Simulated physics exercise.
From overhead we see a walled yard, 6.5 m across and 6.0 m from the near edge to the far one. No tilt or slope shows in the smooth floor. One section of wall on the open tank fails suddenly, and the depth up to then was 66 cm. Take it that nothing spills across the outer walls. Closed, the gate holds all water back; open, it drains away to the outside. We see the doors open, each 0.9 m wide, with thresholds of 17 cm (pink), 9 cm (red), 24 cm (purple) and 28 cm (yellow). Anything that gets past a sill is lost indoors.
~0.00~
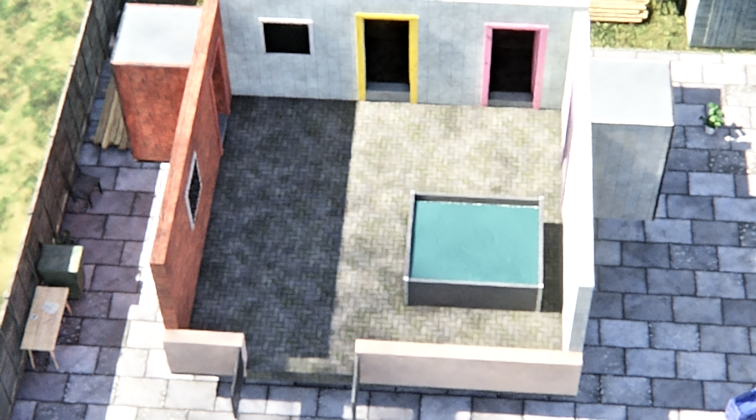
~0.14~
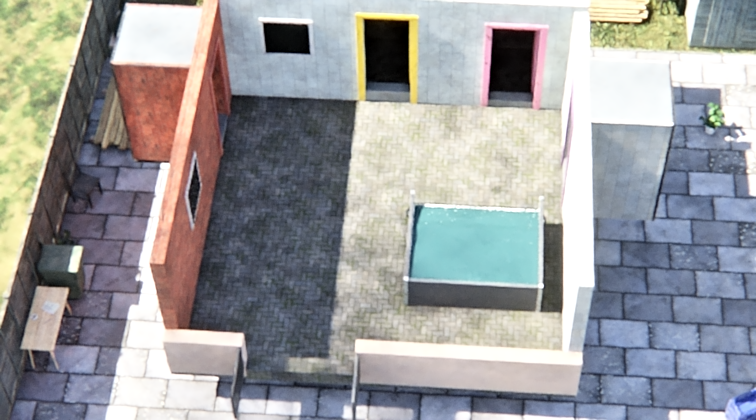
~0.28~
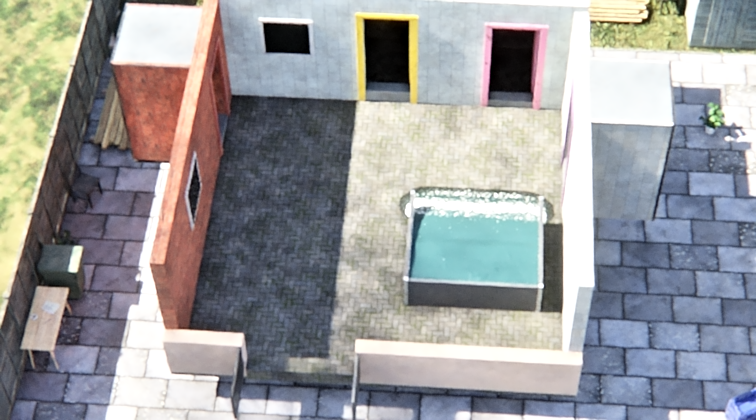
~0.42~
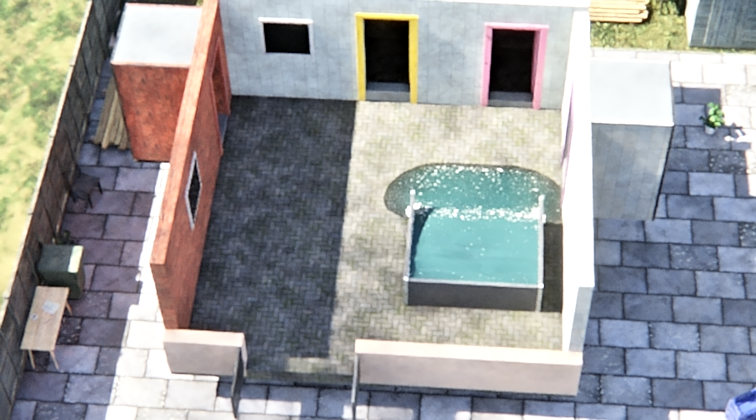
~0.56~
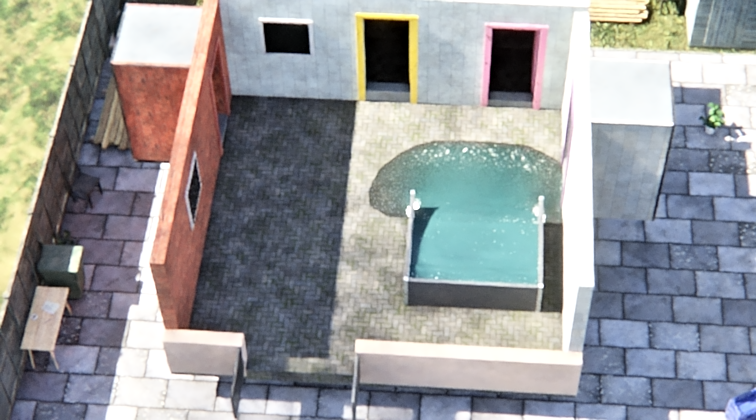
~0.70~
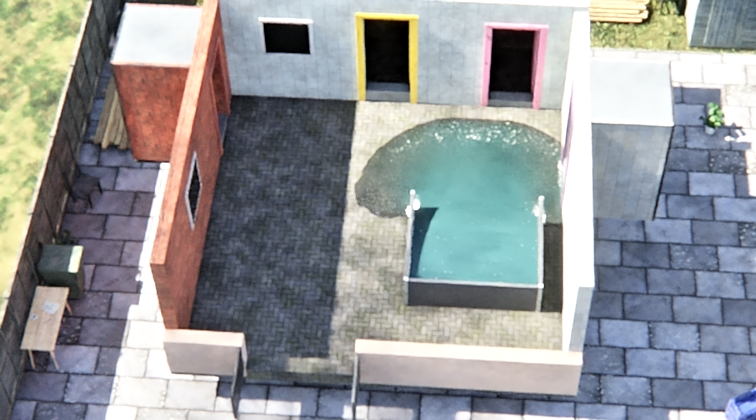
A raised grey tank of teal water stands on the right side of a paved, walled yard, seen from high above. A rust-red wall lines the left, a pale wall behind holds a small window, a yellow-framed doorway and a pink-framed one, and low walls cross the front. Water bursts through the tank's far side and spreads backward in a widening, foamy-edged arc, while the camera stays still.
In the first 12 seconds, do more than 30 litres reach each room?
At the pink door, more than that; at the red door, more than that; at the purple door, not that much; at the yellow door, not that much.
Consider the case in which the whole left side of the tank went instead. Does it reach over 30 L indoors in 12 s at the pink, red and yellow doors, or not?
Compared with the limit, pink is lower, red is higher and yellow is lower.
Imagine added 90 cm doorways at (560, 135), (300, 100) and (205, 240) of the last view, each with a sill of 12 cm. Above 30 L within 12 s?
In that order: Past it, below, under.
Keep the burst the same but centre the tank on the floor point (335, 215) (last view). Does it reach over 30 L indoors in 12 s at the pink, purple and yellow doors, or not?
Well, against that limit, at pink it's within bounds, at purple it's within bounds, and at yellow it's too much.
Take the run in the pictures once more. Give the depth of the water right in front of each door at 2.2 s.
Depths: Pink door 40 cm, red door 0 cm, purple door 14 cm, yellow door 25 cm.
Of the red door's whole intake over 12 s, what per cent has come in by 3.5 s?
Share by then: ~ 15 %.
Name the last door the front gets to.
The red door.
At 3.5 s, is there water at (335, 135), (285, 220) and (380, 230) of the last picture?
Point 1: Reached; point 2: Unreached; point 3: Unreached.
After 1.4 s water covers 30 % of the floor and is deepest (42 cm) near (563, 113); pink door 37 cm at the sill, 39 L in, red door not reached, purple door 17 cm at the sill, 0 L in, yellow door 20 cm at the sill, 0 L in.
After 2.2 s water covers 35 % of the floor and is deepest (42 cm) near (544, 112); pink door 40 cm at the sill, 143 L in, red door not reached, purple door 14 cm at the sill, 0 L in, yellow door 25 cm at the sill, 0 L in.
After 3.5 s water covers 45 % of the floor and is deepest (27 cm) near (241, 98); pink door 23 cm at the sill, 243 L in, red door 21 cm at the sill, 18 L in, purple door 18 cm at the sill, 0 L in, yellow door 17 cm at the sill, 0 L in.
After 7.0 s water covers 85 % of the floor and is deepest (19 cm) near (185, 353); pink door 7 cm at the sill, 252 L in, red door 13 cm at the sill, 130 L in, purple door 7 cm at the sill, 0 L in, yellow door 6 cm at the sill, 0 L in.
After 12.0 s water covers 100 % of the floor and is deepest (9 cm) near (442, 108); pink door 7 cm at the sill, 253 L in, red door 6 cm at the sill, 140 L in, purple door 6 cm at the sill, 0 L in, yellow door 7 cm at the sill, 0 L in.
